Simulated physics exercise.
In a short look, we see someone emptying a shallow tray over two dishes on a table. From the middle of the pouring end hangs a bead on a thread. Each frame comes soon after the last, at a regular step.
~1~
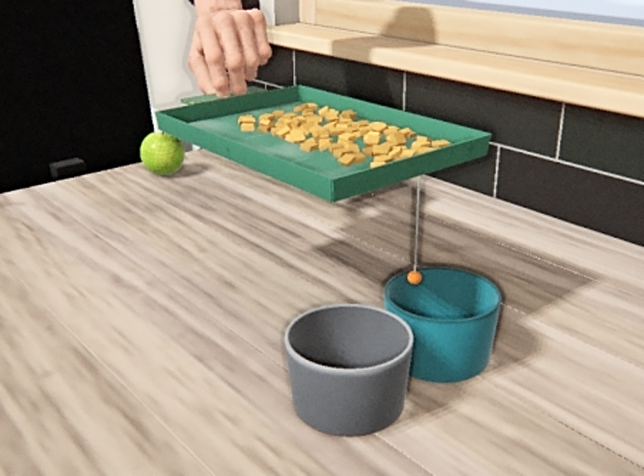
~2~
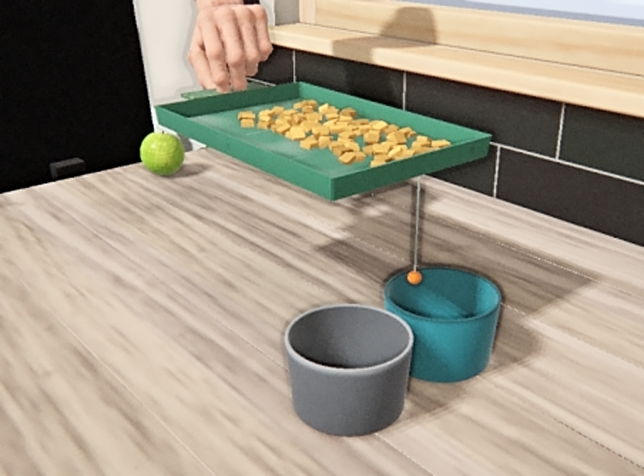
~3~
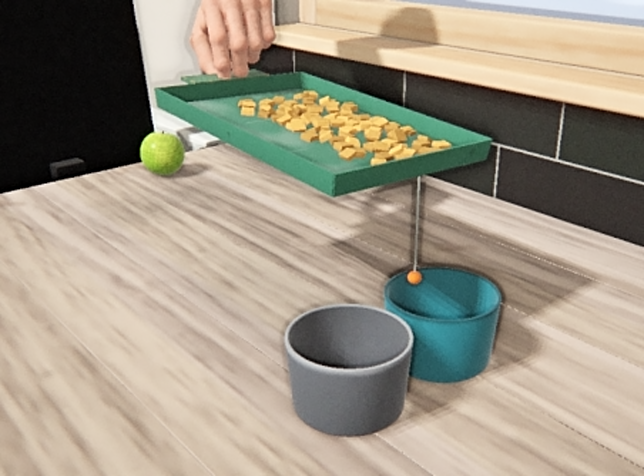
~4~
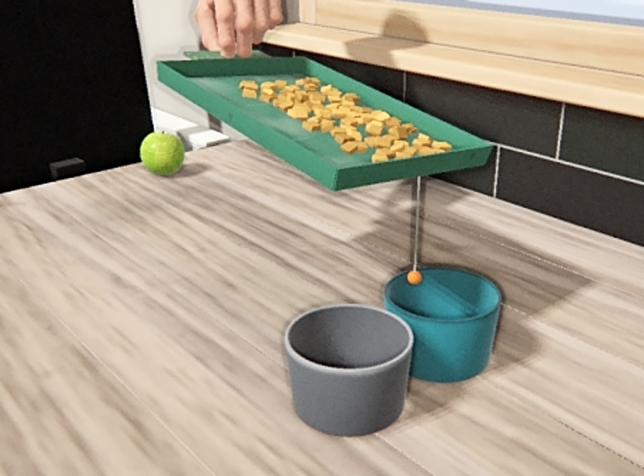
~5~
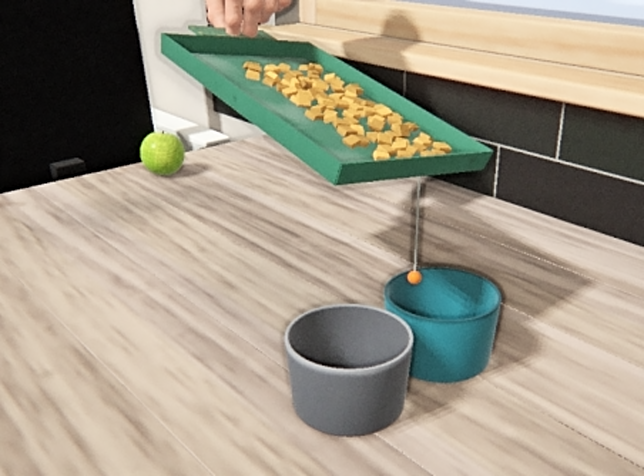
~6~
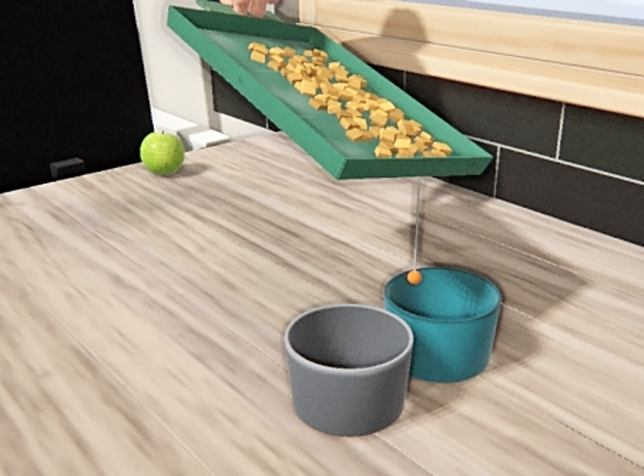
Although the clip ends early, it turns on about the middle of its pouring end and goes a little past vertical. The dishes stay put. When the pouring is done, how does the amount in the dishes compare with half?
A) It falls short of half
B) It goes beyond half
The answer is A.
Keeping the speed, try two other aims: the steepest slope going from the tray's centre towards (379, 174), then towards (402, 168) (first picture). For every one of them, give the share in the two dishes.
About 50 % and 50 %.
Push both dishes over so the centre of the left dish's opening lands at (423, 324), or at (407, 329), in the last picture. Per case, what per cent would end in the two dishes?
First placement: Some 50 %; second placement: Some 60 %.
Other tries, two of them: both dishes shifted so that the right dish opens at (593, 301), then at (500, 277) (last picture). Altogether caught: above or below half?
For the two places in order: A minority share, a majority share.
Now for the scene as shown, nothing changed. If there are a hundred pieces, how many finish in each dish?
The left dish ends up with around 0 percent of the load, the right dish with around 30 percent.
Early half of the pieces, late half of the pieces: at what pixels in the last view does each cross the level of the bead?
Roughly at (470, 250) first, and then at (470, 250).
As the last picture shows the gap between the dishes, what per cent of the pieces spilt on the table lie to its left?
Estimate: Near 0 per cent.
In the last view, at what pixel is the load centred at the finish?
I'd mark it at roughly (492, 331).
Soon, tray tipped steeply; nearly all on the tray; a stray few in the air.
A while on, tray tipped past a quarter turn; about two thirds on the tray; a stray few in the right dish; about a quarter outside both; a small part in the air.
Towards the end, tray tipped past a quarter turn; about a quarter in the right dish; about two thirds outside both.
Finally, tray tipped past a quarter turn; none in the left dish; about a quarter in the right dish; about two thirds outside both.
